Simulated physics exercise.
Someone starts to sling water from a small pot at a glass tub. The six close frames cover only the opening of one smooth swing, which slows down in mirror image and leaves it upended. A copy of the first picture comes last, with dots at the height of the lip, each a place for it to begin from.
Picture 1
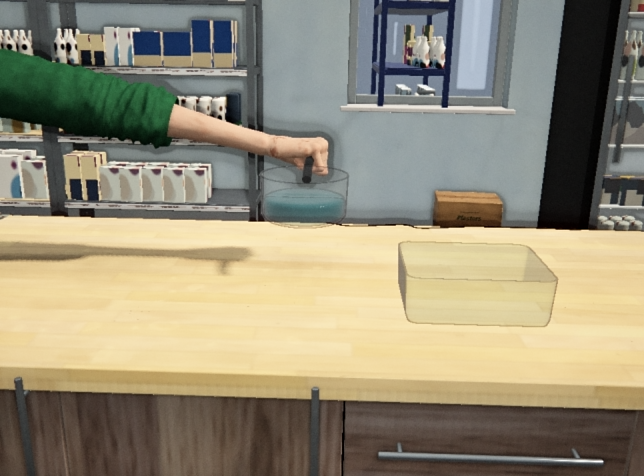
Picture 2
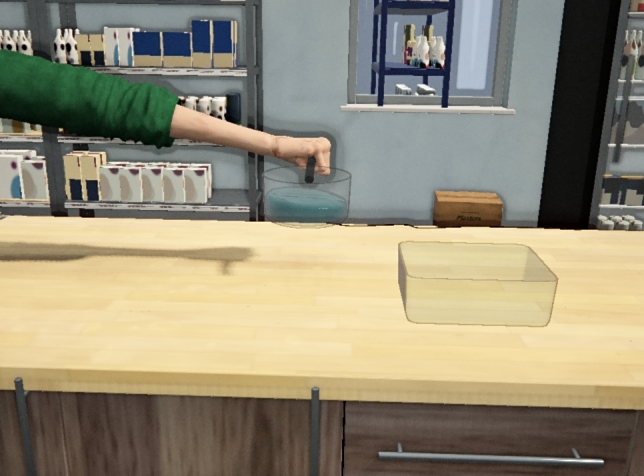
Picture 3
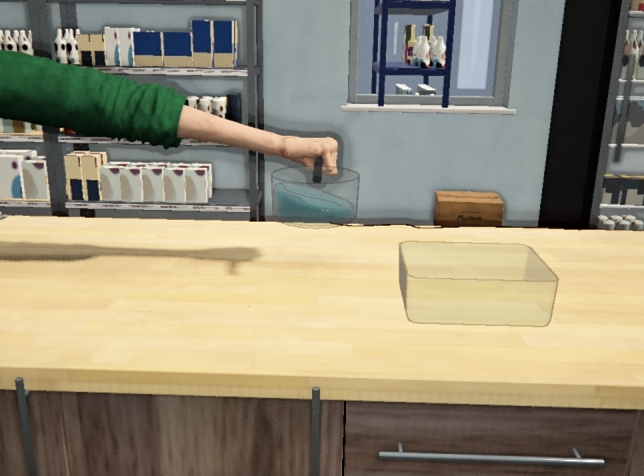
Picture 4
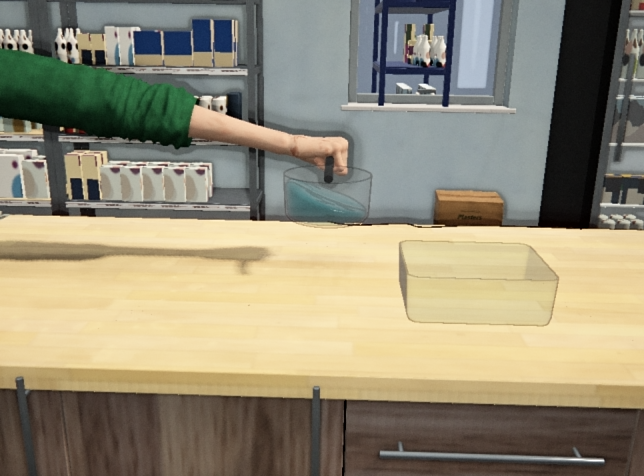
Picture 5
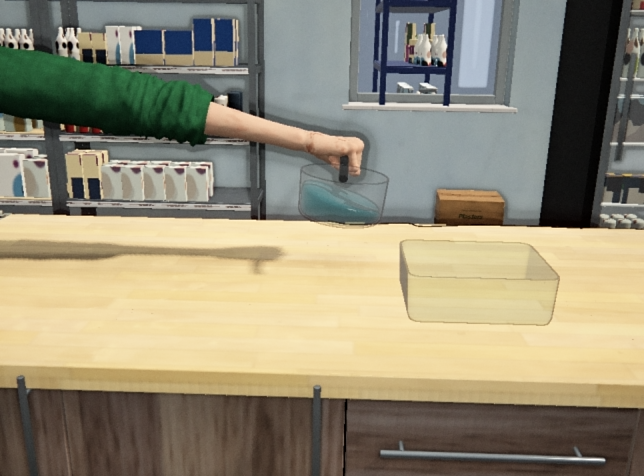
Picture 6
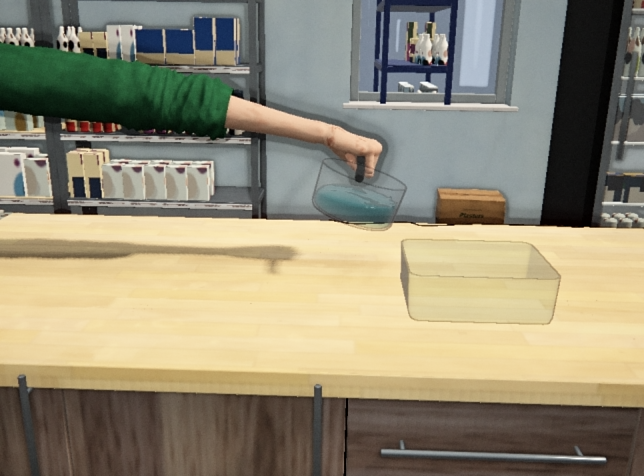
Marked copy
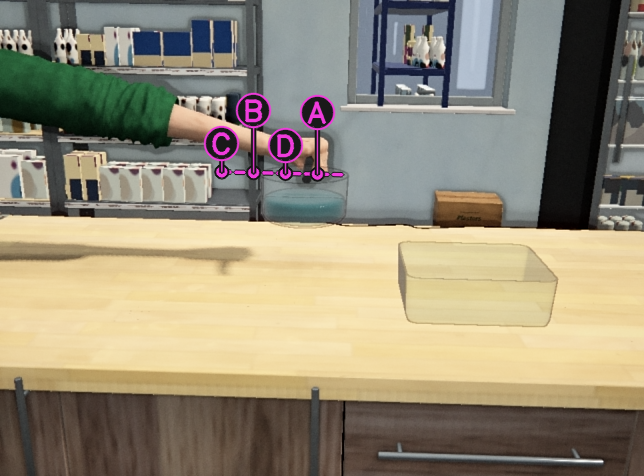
A hand at the end of a green sleeve carried a small clear pot of blue water to the right behind a glass tub on the counter, then tilted the pot slightly.
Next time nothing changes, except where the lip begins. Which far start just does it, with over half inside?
That is place A.
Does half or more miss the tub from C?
Yes, that goes wrong.
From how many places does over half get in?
One of them.
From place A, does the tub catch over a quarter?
Yes, it does.
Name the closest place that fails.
D it is.
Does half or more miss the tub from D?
Yes, that goes wrong.
In magenta, A at (317, 174); B at (253, 172); C at (221, 171); D at (285, 173).
With A, about 66 % lands in the tub, 26 % falls short and 8 % goes beside or beyond.
With B, about 0 % lands in the tub, 99 % falls short.
With C, about 0 % lands in the tub, 100 % falls short.
With D, about 31 % lands in the tub, 65 % falls short and 4 % goes beside or beyond.
